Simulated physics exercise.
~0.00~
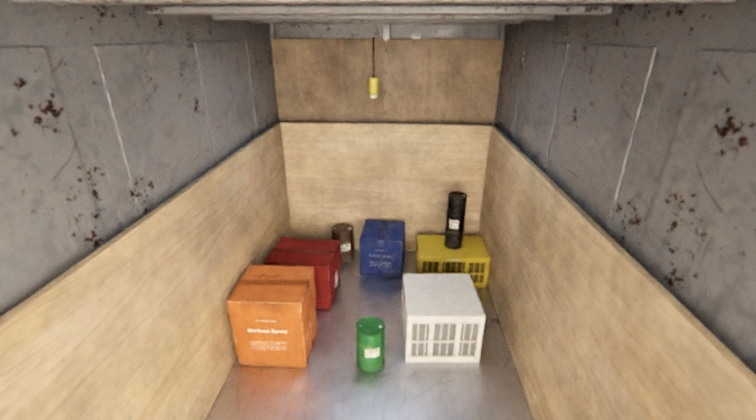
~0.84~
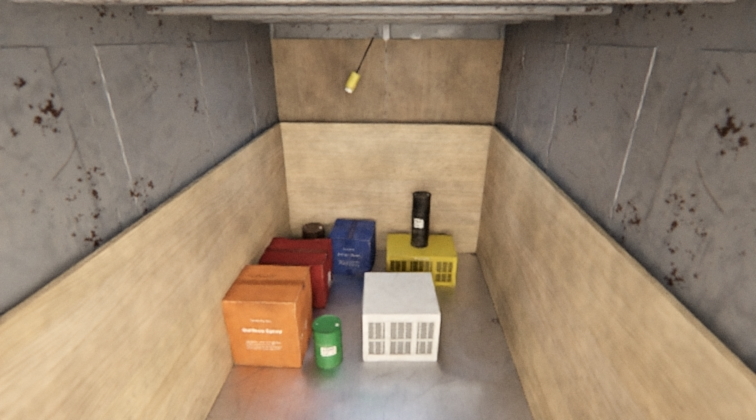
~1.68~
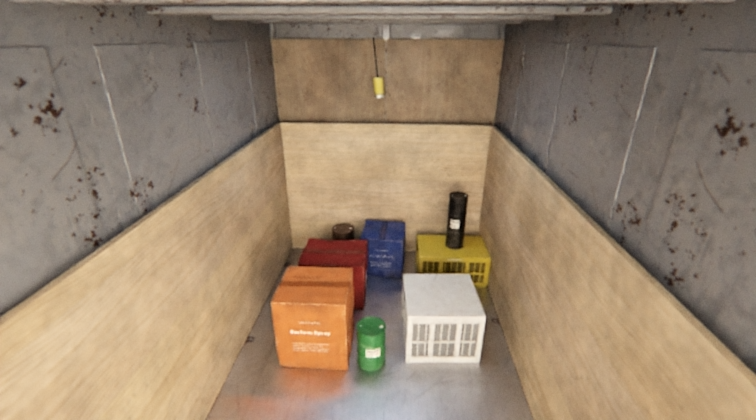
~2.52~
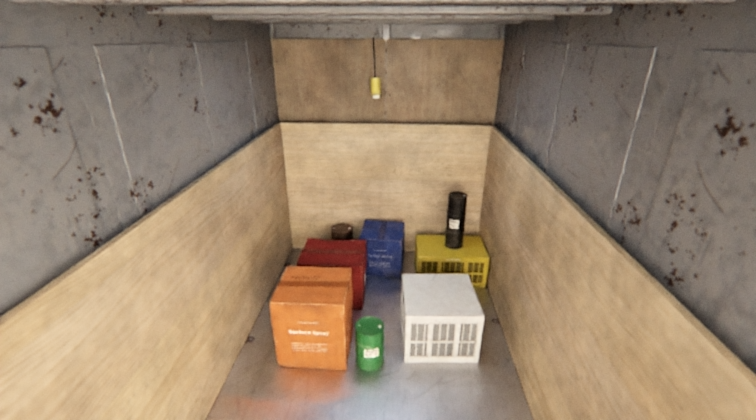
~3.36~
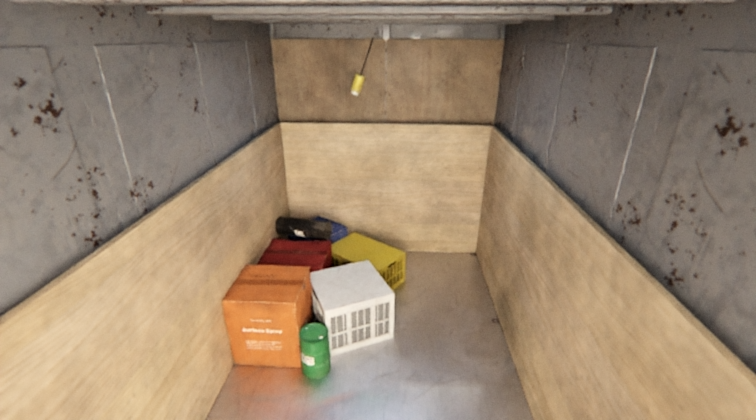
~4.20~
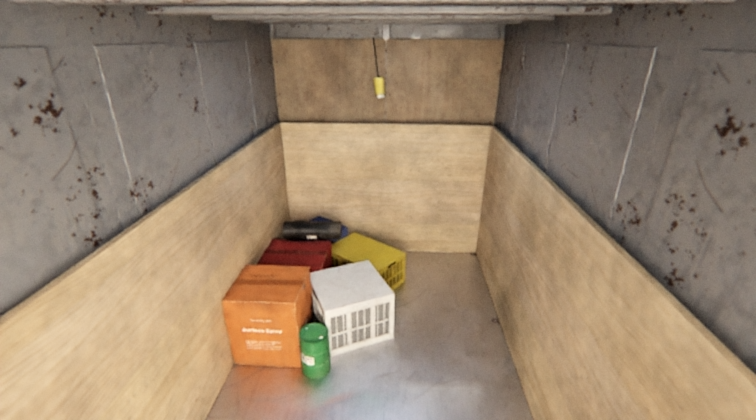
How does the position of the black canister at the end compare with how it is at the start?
At the start the black canister stands upright, but by the end it is lying on its side.
